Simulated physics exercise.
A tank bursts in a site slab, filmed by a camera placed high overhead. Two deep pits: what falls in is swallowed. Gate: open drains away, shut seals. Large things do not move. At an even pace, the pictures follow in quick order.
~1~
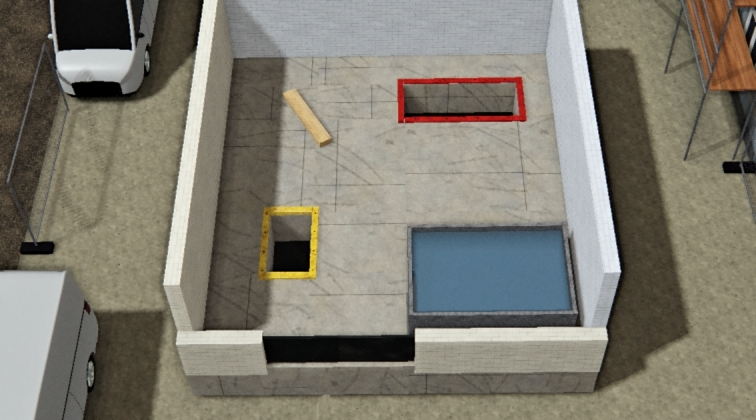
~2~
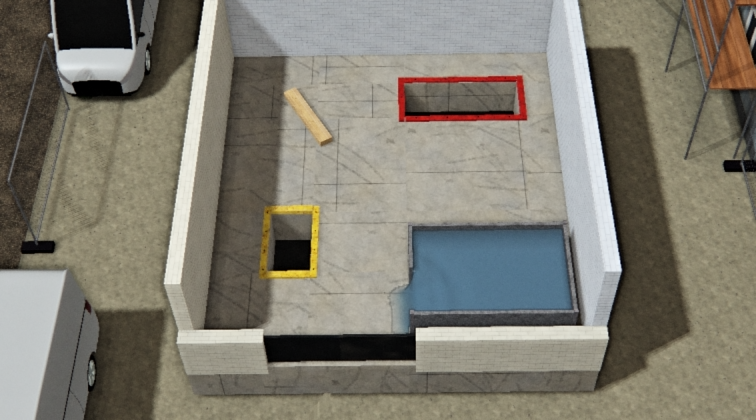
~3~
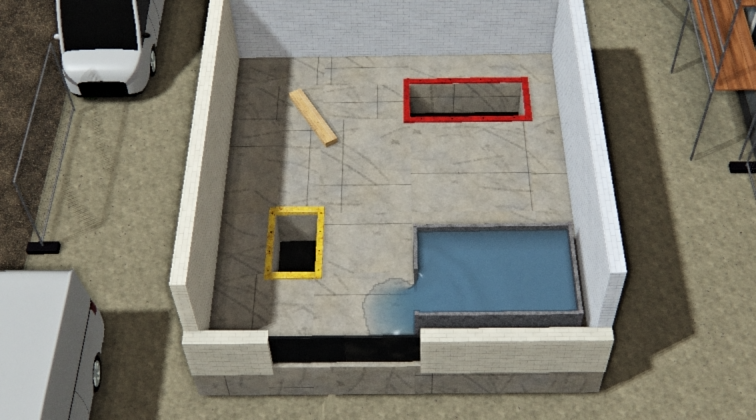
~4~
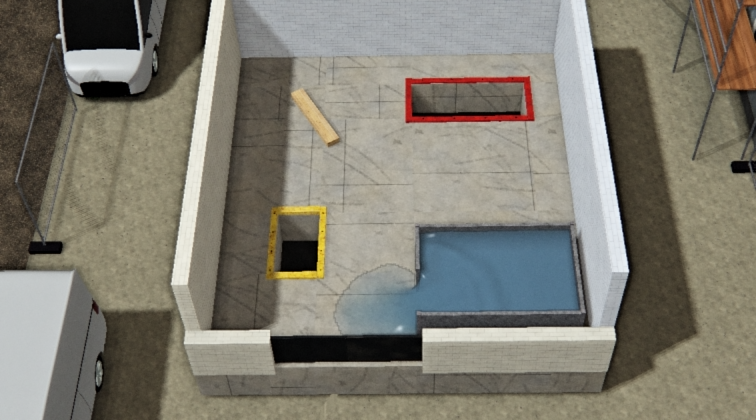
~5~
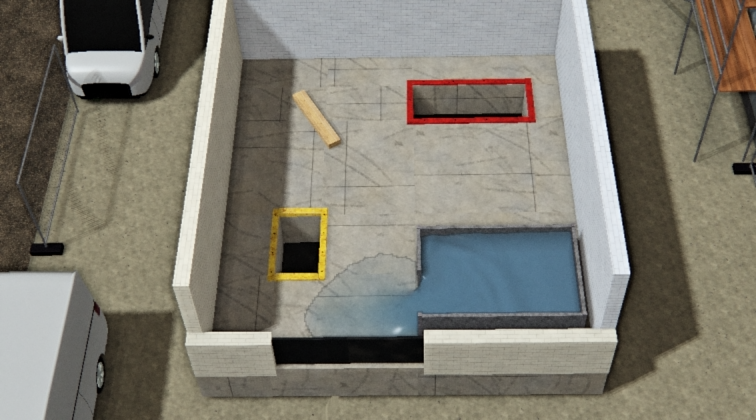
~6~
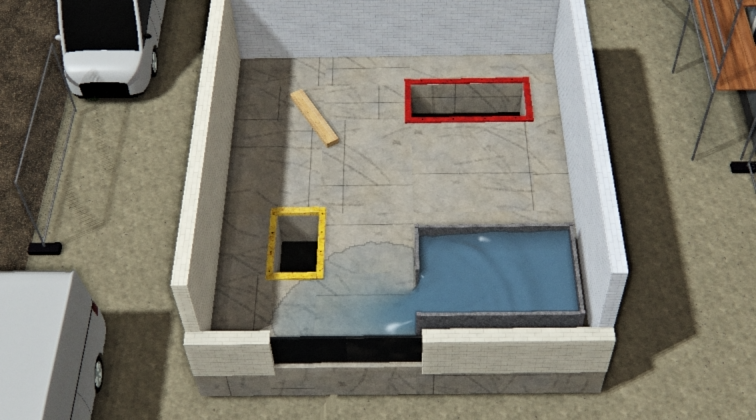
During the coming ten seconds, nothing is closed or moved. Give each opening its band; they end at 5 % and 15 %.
The gate lands in the bottom band - below five per cent; the yellow pit lands in the top band - past fifteen per cent; the red pit lands in the bottom band - below five per cent.
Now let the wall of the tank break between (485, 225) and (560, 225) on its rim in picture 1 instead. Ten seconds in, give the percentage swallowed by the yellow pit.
Approximate share, yellow: 0 in a hundred.
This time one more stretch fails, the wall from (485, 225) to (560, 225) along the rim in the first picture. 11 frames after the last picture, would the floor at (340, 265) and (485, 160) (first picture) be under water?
First point: Unwetted; second point: Inundated.
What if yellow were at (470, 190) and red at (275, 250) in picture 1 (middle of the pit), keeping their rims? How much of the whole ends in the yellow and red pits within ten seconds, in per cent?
Yellow share 0%, red share 50%.
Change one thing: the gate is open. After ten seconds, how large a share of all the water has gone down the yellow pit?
I'd put yellow at 8 per cent.
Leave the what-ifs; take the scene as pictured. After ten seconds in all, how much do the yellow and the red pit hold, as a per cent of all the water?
Roughly 18 percent first, and 2 percent second.
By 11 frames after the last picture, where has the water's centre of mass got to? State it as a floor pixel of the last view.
Somewhere around (425, 300) in the last view.
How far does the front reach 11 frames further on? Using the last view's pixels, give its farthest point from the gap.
At roughly (225, 207).
A moment on, water covers 20 % of the floor; the gate 0 %, the yellow pit 1 %, the red pit 0 %.
Next, water covers 20 % of the floor; the gate 0 %, the yellow pit 2 %, the red pit 0 %.
Then, water covers 35 % of the floor; the gate 0 %, the yellow pit 5 %, the red pit 0 %.
Later, water covers 55 % of the floor; the gate 0 %, the yellow pit 12 %, the red pit 0 %.
In the end, water covers 80 % of the floor; the gate 0 %, the yellow pit 17 %, the red pit 1 %.
